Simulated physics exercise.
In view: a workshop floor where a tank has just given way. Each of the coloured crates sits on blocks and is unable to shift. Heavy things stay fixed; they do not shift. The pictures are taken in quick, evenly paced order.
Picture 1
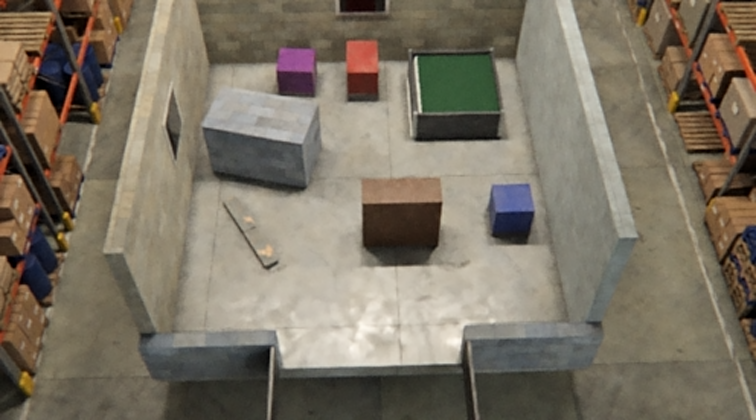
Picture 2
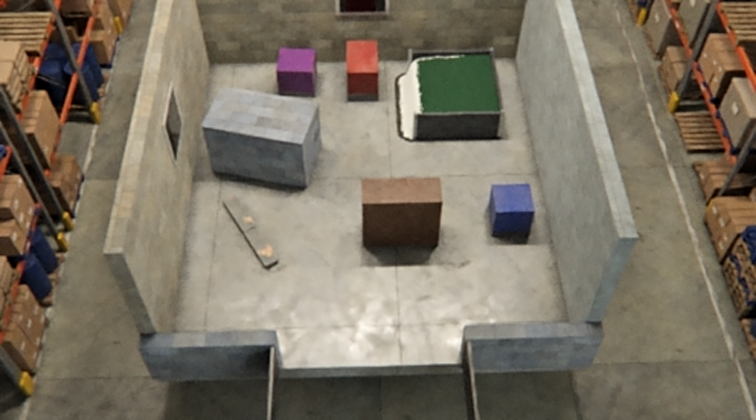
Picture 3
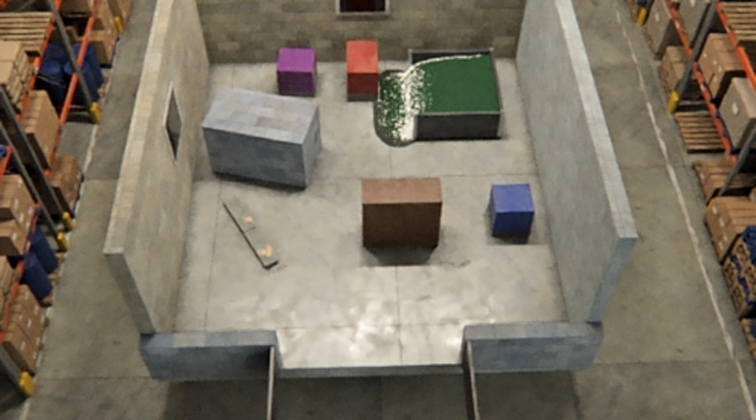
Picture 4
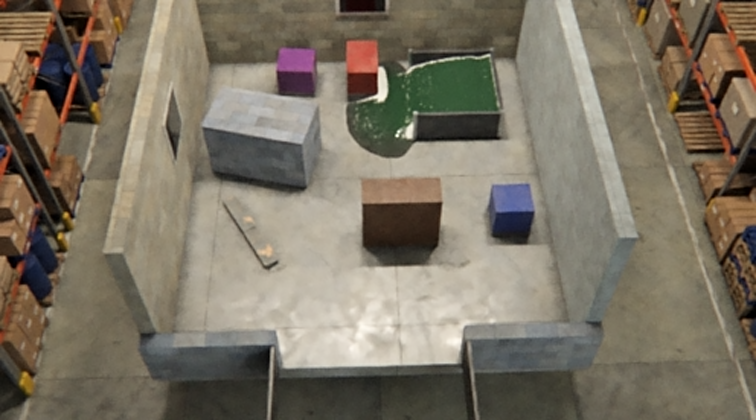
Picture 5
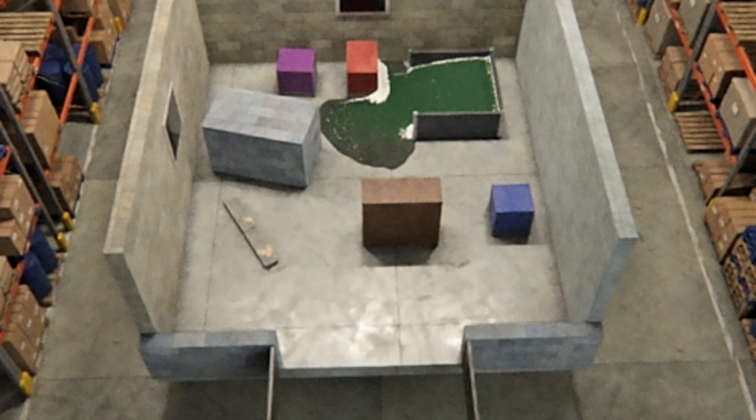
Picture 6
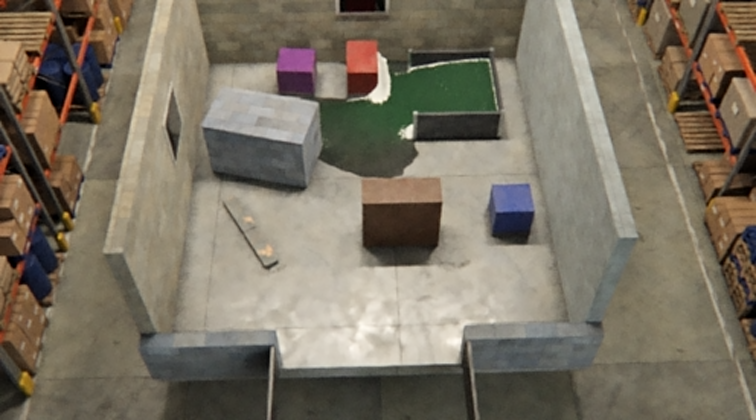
Green water pours from the tank's open left side and spreads across the floor past the red crate.
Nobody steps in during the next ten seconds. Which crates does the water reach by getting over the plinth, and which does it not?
The blue crate is not reached, the purple crate is reached, the red crate is reached.
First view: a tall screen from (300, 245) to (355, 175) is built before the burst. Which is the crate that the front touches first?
It's the red crate.
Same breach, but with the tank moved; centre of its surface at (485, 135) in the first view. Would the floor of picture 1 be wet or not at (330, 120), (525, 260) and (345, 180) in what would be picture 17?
The first spot is inundated, the second not reached, and the third inundated.
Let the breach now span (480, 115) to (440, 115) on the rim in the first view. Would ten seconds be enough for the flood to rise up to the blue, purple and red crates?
The blue crate gets drenched; the purple crate stays untouched; the red crate stays untouched.
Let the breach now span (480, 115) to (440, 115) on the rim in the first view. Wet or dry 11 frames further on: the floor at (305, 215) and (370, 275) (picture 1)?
Well, the first one's sitting in a puddle and the next one's spared.
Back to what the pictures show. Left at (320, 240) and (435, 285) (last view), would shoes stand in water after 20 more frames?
Swamped, then clear.
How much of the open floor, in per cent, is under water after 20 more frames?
I make it 55 per cent.
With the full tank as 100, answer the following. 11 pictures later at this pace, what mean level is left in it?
About 26 %.
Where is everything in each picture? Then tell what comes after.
In the first frame, still water in the water tank at (455, 84).
In the second frame, the front is at (403, 77), out from the gap at (413, 100).
In the third frame, the front is at (388, 73), out from the gap at (413, 101).
In the fourth frame, water pours out at (413, 101) and has run to a hidden place.
In the fifth frame, water pours out at (413, 101) and has run to (327, 130).
In the sixth frame, water pours out at (413, 102) and has run to a hidden place.
A moment on, water covers 25 % of the floor; the blue crate not reached, the purple crate water round its plinth, the red crate water round its plinth.
Next, water covers 35 % of the floor; the blue crate not reached, the purple crate water round its plinth, the red crate water round its plinth.
Then, water covers 55 % of the floor; the blue crate not reached, the purple crate water round its plinth, the red crate water round its plinth.
Later, water covers 70 % of the floor; the blue crate water round its plinth, the purple crate water round its plinth, the red crate water round its plinth.
In the end, water covers 90 % of the floor; the blue crate stayed above the water, the purple crate was topped, the red crate was topped.
